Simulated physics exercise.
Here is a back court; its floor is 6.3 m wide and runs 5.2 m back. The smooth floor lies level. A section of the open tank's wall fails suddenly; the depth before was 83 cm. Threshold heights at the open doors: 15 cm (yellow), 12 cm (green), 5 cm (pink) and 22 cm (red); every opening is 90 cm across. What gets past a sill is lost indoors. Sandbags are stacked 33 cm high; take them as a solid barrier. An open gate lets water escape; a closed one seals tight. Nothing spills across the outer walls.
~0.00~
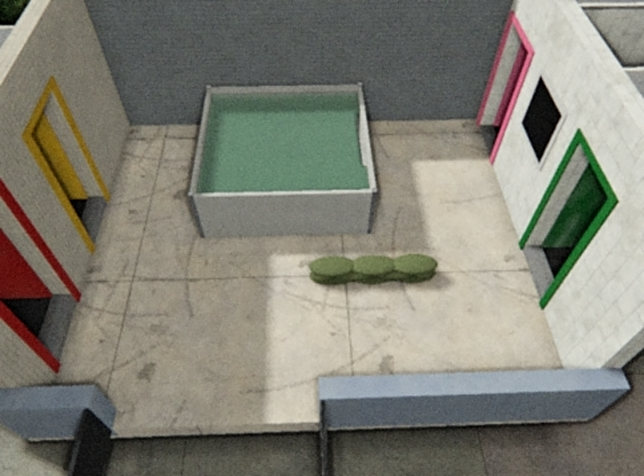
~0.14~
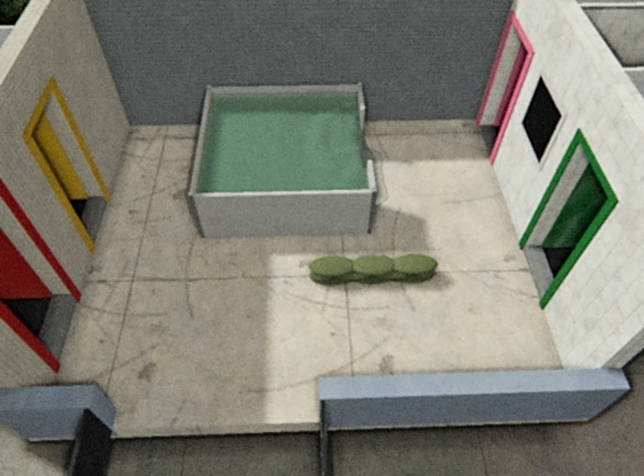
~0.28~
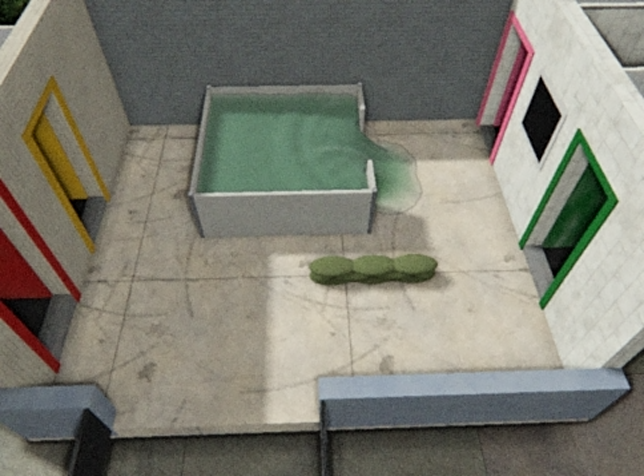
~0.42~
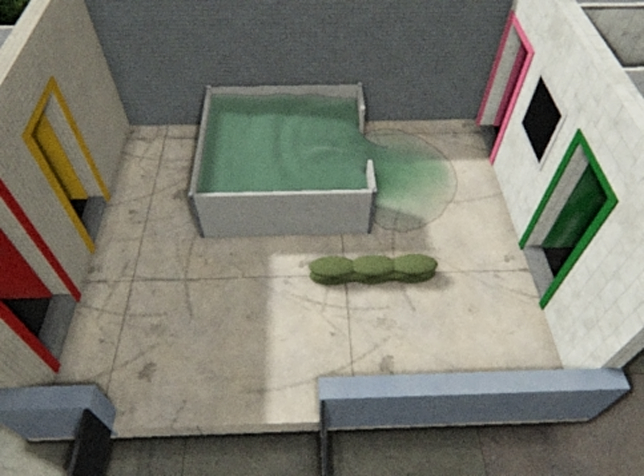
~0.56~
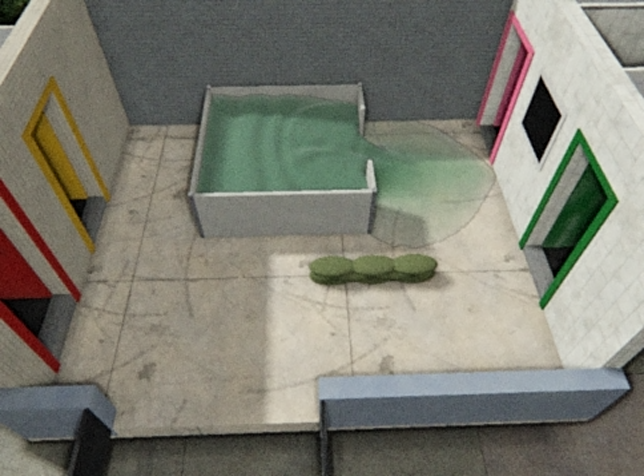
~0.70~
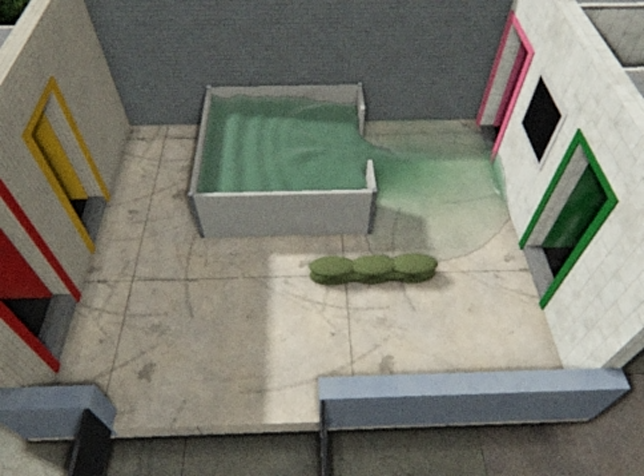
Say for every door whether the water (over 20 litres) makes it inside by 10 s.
Within that time: At the yellow door it does not reach the limit; at the green door it exceeds the limit; at the pink door it goes over the limit; at the red door it keeps below the limit.
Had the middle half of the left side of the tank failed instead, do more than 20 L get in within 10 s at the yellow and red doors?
Then: Yellow past it, red under.
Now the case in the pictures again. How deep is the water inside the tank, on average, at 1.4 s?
About 60 cm.
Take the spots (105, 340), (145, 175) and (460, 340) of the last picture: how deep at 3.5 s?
In that order: 0, 0 and 9 cm.
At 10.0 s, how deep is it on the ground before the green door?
Roughly 9.0 cm deep.
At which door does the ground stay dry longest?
The yellow one.
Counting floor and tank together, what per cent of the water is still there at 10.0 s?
About 68 per cent.
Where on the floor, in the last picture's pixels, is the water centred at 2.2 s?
At about (344, 187).
After 1.4 s water covers 25 % of the floor and is deepest (52 cm) near (365, 176); yellow door not reached, green door 18 cm at the sill, 0 L in, pink door 34 cm at the sill, 126 L in, red door not reached.
After 2.2 s water covers 35 % of the floor and is deepest (43 cm) near (570, 392); yellow door not reached, green door 19 cm at the sill, 15 L in, pink door 40 cm at the sill, 377 L in, red door not reached.
After 3.5 s water covers 50 % of the floor and is deepest (32 cm) near (365, 176); yellow door not reached, green door 15 cm at the sill, 36 L in, pink door 28 cm at the sill, 691 L in, red door not reached.
After 6.0 s water covers 85 % of the floor and is deepest (24 cm) near (540, 393); yellow door 7 cm at the sill, 0 L in, green door 12 cm at the sill, 44 L in, pink door 21 cm at the sill, 1041 L in, red door 13 cm at the sill, 0 L in.
After 10.0 s water covers 95 % of the floor and is deepest (19 cm) near (230, 129); yellow door 9 cm at the sill, 0 L in, green door 9 cm at the sill, 45 L in, pink door 12 cm at the sill, 1263 L in, red door 12 cm at the sill, 0 L in.
